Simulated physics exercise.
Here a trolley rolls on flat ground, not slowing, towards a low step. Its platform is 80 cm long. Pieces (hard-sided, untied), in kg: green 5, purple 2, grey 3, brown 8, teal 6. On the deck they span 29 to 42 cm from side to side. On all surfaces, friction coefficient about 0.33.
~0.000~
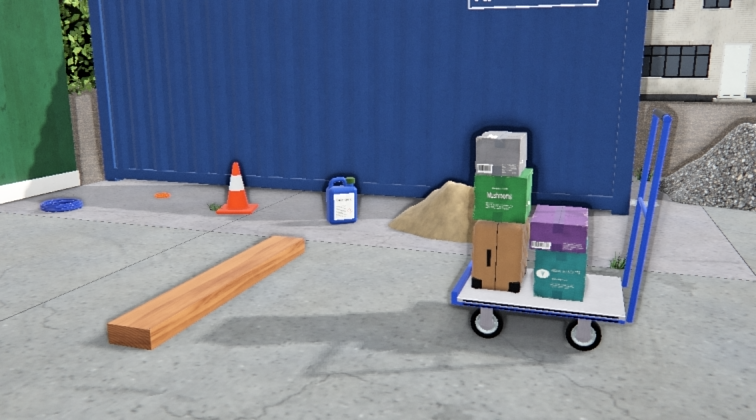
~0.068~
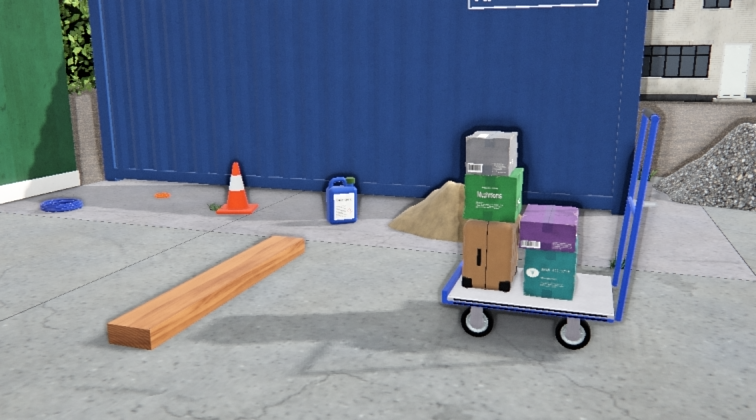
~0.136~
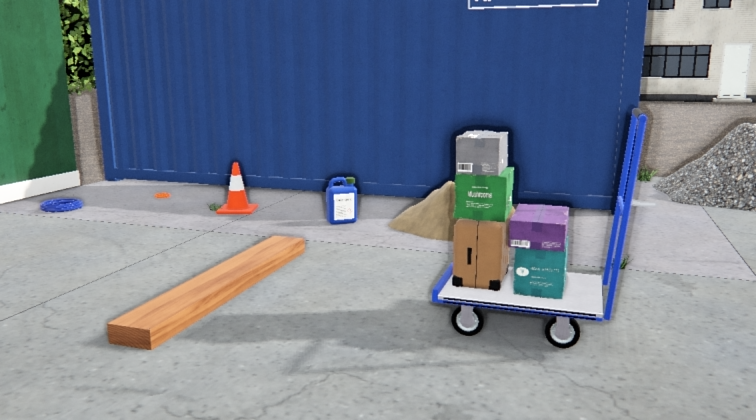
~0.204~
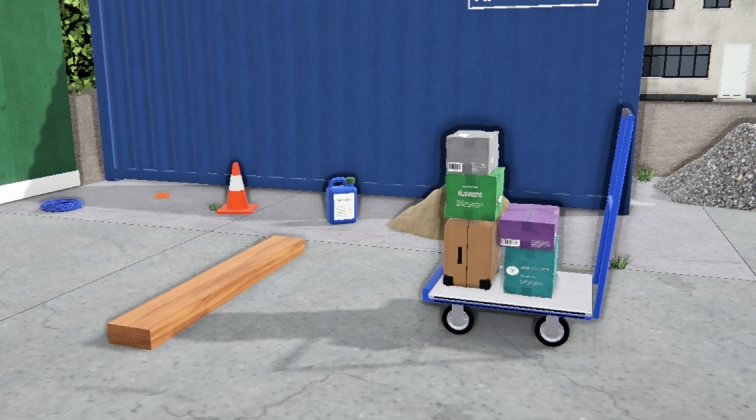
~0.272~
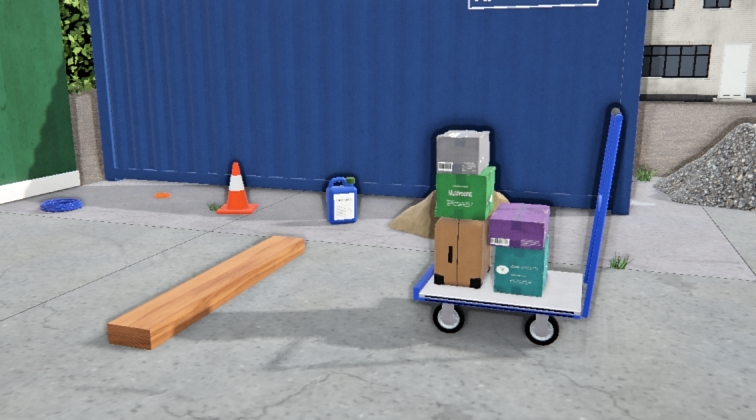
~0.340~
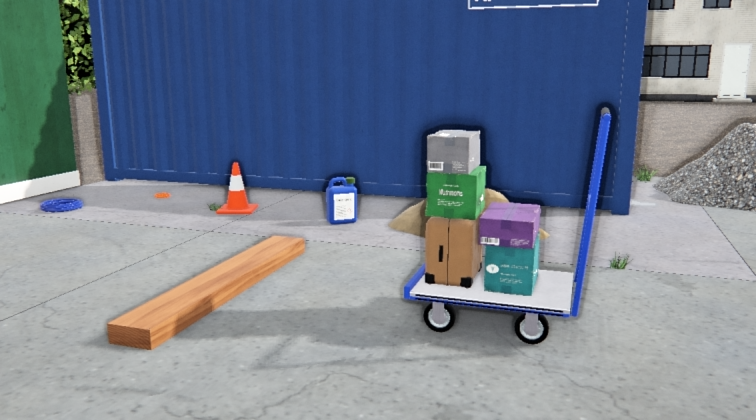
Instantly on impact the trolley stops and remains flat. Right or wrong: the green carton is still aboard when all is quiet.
Right.
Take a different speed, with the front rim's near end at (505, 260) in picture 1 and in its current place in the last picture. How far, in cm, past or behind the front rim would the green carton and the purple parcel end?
The green one would end 50 cm past the front rim and the purple one 40 cm behind it.
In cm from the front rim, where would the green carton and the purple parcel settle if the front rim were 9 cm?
So the green load stays 10 behind while the purple load ends up 40 behind the front rim.
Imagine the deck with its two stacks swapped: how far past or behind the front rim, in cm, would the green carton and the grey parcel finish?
After the swap you'd see green stop 50 cm back from the rim, with grey 40 cm back.
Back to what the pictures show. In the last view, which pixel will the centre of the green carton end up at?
(246, 178).
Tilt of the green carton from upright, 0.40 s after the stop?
Roughly 0° off the vertical.
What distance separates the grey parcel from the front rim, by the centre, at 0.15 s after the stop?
Roughly 10 cm short of the front rim.
After 1.99 s the deck stops.
After 2.39 s the green carton is 13 cm behind the rim, tilted 0°, near (245, 178) in the last picture's view.
After 2.79 s the green carton is 14 cm behind the rim, tilted 0°, near (246, 178) in the last picture's view.
Final state at 3.0 s, nothing is past the rim; behind it, green carton, purple parcel, grey parcel, brown suitcase and teal carton.
